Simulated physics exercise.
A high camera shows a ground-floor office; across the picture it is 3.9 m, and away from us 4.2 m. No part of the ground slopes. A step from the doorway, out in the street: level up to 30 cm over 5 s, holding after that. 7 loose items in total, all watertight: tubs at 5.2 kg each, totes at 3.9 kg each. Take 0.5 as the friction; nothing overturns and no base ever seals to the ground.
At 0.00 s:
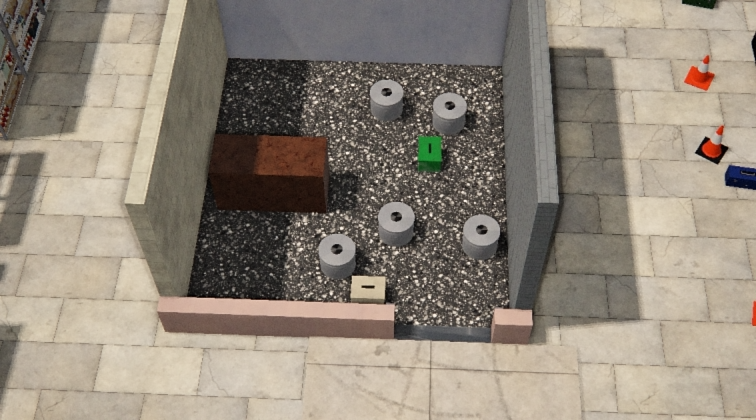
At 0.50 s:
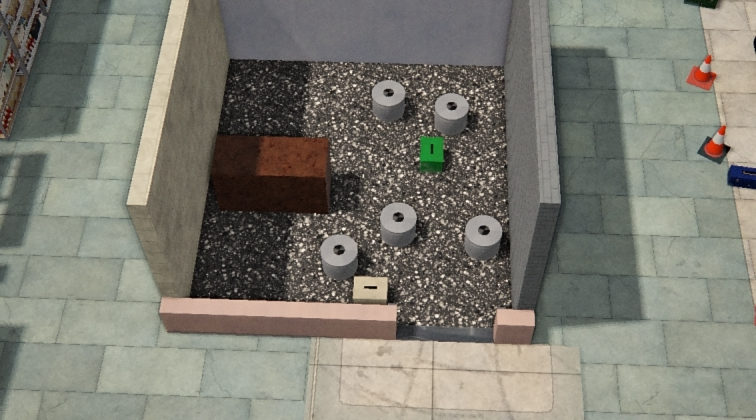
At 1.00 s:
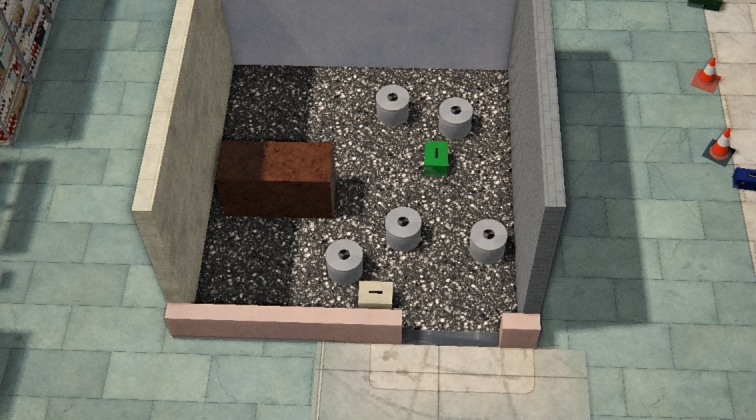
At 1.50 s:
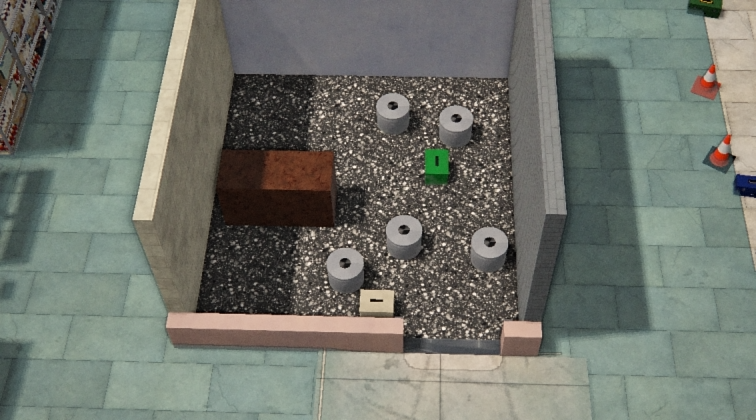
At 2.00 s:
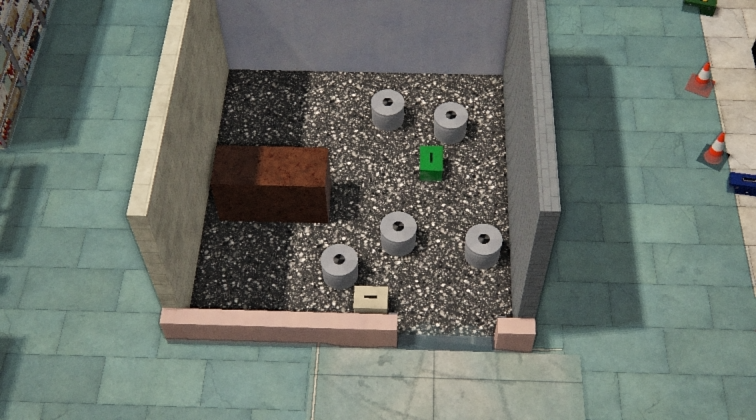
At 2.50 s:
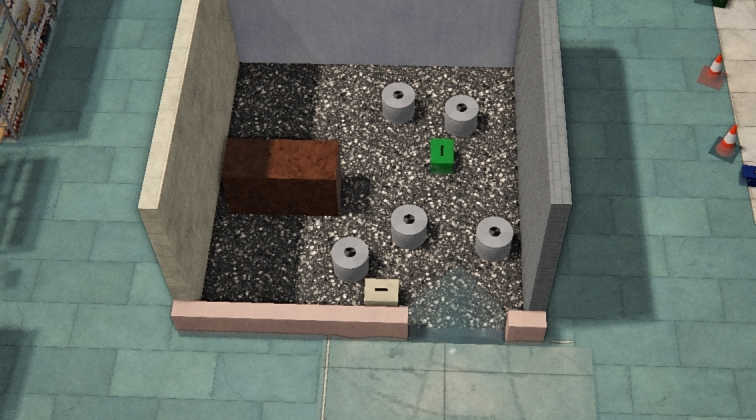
In this clip, seen from above, bluish-green water covers the pale paving around a roofless room, then creeps over the doorstep and spreads thinly just inside the doorway, while five grey tubs and two totes stay still.
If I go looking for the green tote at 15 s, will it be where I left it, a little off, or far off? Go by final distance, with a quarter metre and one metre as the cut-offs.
You will find it far off.
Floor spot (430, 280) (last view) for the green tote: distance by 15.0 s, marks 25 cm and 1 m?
Result: It drifts a great deal.
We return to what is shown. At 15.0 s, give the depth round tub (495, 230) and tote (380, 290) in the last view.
Depths: Near 22 cm, then near 10 cm.
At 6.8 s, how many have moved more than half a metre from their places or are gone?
I count 5 of them.
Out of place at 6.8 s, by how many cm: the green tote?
Displacement near 150 cm.
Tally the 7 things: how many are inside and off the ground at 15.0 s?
I'd say 7 of them.
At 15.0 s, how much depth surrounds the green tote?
Roughly 19 cm at that moment.
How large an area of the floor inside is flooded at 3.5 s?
Flooded: Near 3.0 m2.
After 3.5 s the green tote is near (442, 151), 0.0 m from its start, aground; 0 afloat.
After 6.8 s the green tote is near (371, 67), 1.7 m from its start, afloat; 5 afloat.
After 11.0 s the green tote is near (324, 123), 1.6 m from its start, afloat; 6 afloat.
After 15.0 s the green tote is near (366, 77), 1.5 m from its start, afloat; 7 afloat.
